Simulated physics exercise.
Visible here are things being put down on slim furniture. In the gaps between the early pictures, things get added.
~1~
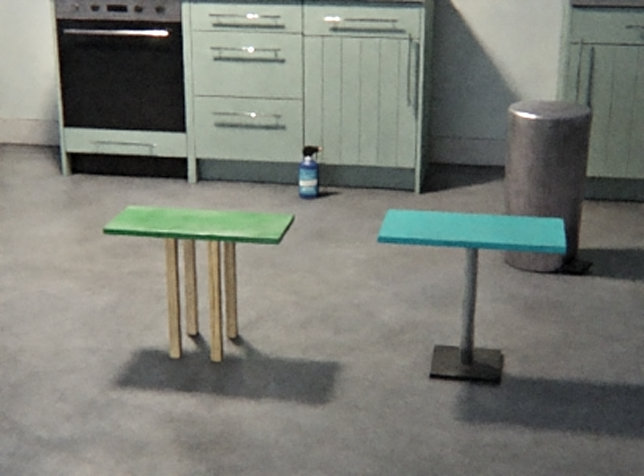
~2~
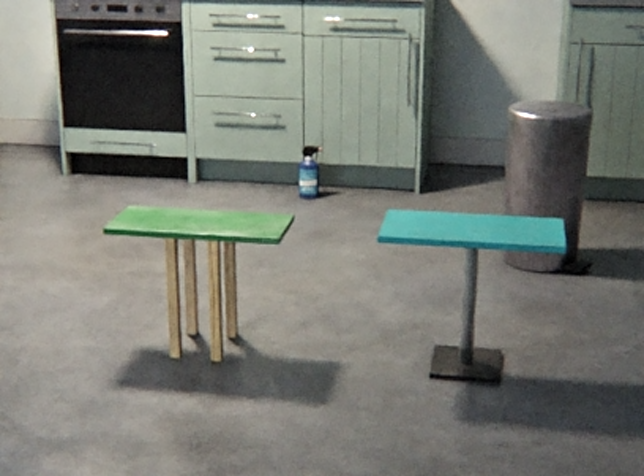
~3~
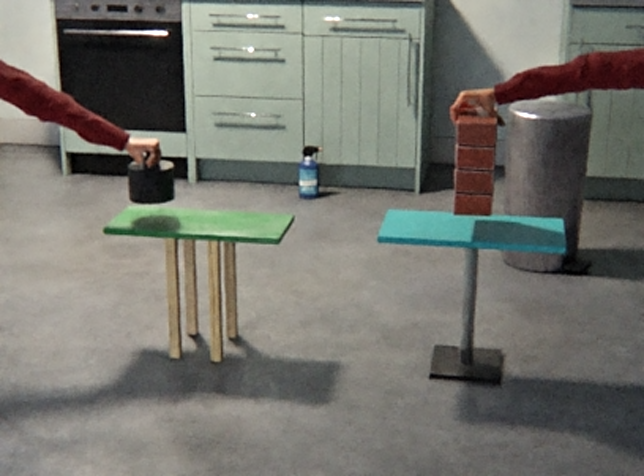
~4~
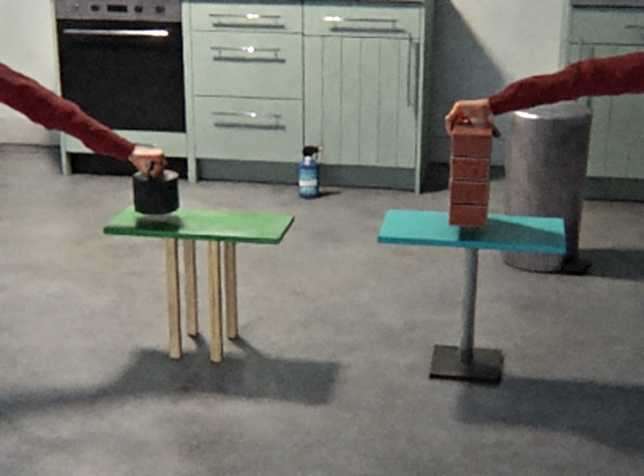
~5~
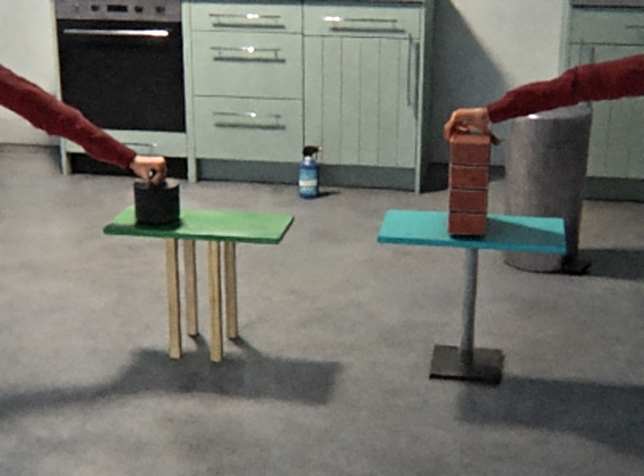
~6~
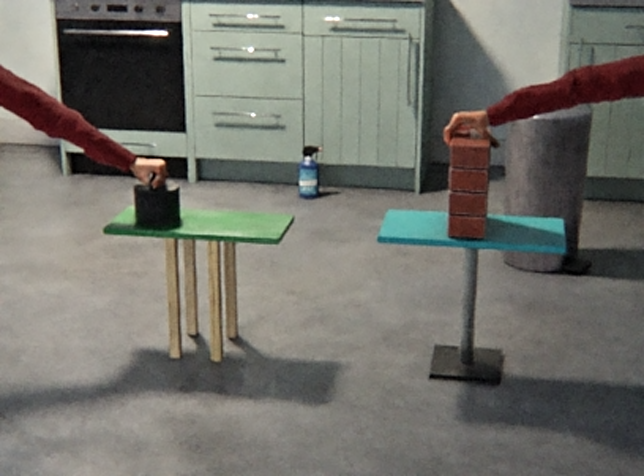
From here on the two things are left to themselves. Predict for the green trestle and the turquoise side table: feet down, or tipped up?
One by one: The green trestle tilts and falls; the turquoise side table stays level.
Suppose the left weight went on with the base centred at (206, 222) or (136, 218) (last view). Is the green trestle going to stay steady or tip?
Try 1: Stable; try 2: Falls.
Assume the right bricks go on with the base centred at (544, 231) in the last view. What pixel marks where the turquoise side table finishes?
It comes to a stop at (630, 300).
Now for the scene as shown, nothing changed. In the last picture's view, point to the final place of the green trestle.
When everything stops, it's near (98, 266).
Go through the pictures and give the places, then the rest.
The first frame shows green trestle (201, 225); turquoise side table (473, 231).
The second frame shows turquoise side table (473, 231).
The third frame shows still on the way; green trestle (201, 225); right bricks (476, 160).
The fourth frame shows still on the way; turquoise side table (473, 231); left weight (156, 192).
The fifth frame shows still on the way; green trestle (201, 225); right bricks (470, 179).
The sixth frame shows in place, still held; green trestle (201, 225); turquoise side table (473, 231); left weight (157, 202).
Then, 0.66 s later than the last frame, green trestle tilted by 29° near (142, 224); turquoise side table at rest near (472, 231).
When it is over, the green trestle tips up, near (98, 266); the turquoise side table stays flat on its feet, near (472, 231).
